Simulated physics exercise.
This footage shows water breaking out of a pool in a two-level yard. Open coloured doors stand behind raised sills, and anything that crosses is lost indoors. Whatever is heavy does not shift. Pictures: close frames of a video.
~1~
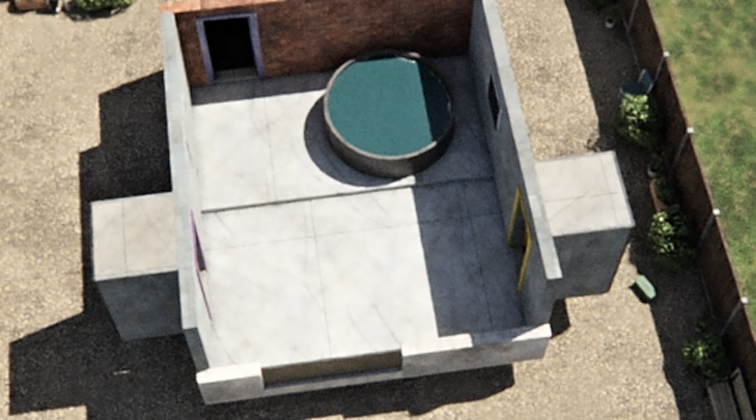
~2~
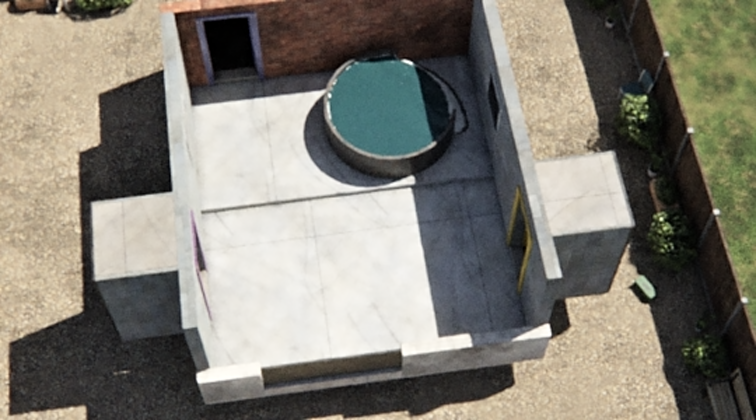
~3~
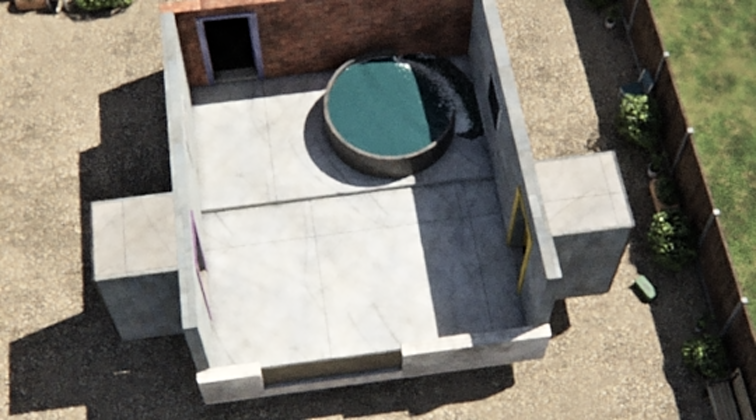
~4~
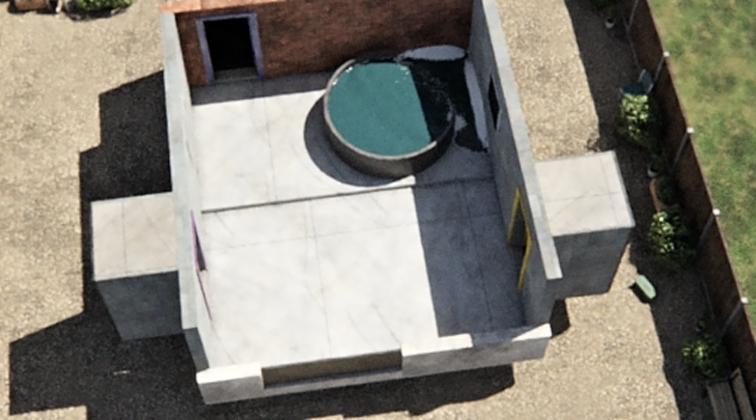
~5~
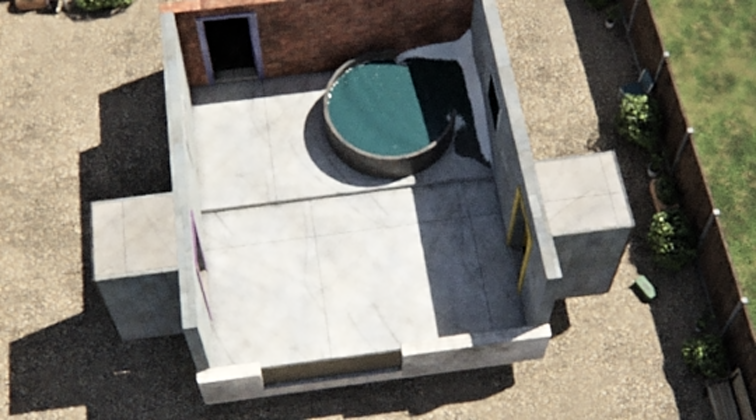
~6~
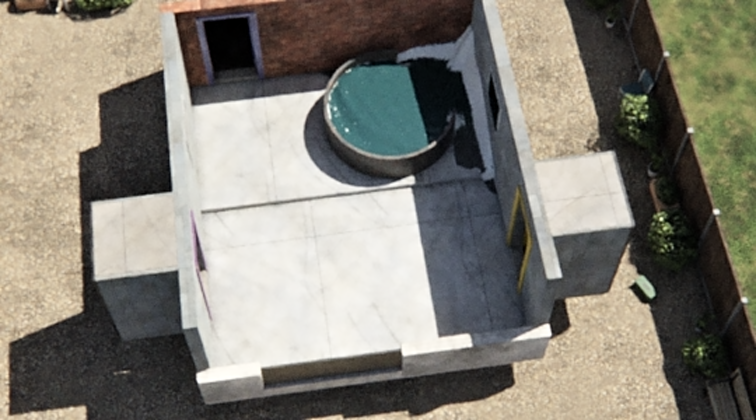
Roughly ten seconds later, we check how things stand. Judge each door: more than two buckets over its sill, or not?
Blue door - two buckets or less; yellow door - two buckets or less; purple door - two buckets or less.
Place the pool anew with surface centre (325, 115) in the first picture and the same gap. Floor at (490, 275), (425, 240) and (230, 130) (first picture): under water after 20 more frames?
My reading is hit by the flood first, hit by the flood next and missed by the flood last.
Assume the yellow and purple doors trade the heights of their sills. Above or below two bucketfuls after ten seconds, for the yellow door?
Quick answer - the yellow door comes in under.
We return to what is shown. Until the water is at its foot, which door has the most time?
From what the pictures show, it's the purple-painted one.
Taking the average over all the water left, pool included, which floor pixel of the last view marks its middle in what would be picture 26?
I'd point to (397, 151).
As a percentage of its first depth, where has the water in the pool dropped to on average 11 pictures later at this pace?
Roughly 58 percent.
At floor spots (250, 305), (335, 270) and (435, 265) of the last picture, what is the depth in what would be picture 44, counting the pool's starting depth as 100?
The three come to near 8, 2 and 4 per cent respectively.
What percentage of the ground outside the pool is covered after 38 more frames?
I reckon around 80 %.
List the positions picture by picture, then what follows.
The first frame shows still water in the round pool at (390, 105).
In the second frame, the front is at (462, 130), out from the gap at (438, 85).
In the third frame, water pours out at (437, 87) and has run to (484, 132).
In the fourth frame, water pours out at (437, 87) and has run to (488, 150).
In the fifth frame, water pours out at (437, 88) and has run to (491, 165).
In the sixth frame, water pours out at (437, 88) and has run to (495, 189).
A moment on, water covers 15 % of the floor; the blue door not reached, the yellow door wet at the sill, nothing in, the purple door not reached.
Next, water covers 30 % of the floor; the blue door wet at the sill, nothing in, the yellow door wet at the sill, nothing in, the purple door not reached.
Then, water covers 55 % of the floor; the blue door wet at the sill, nothing in, the yellow door wet at the sill, nothing in, the purple door not reached.
Later, water covers 80 % of the floor; the blue door wet at the sill, nothing in, the yellow door wet at the sill, nothing in, the purple door wet at the sill, nothing in.
In the end, water covers 90 % of the floor; the blue door wet at the sill, nothing in, the yellow door under two buckets in, the purple door wet at the sill, nothing in.
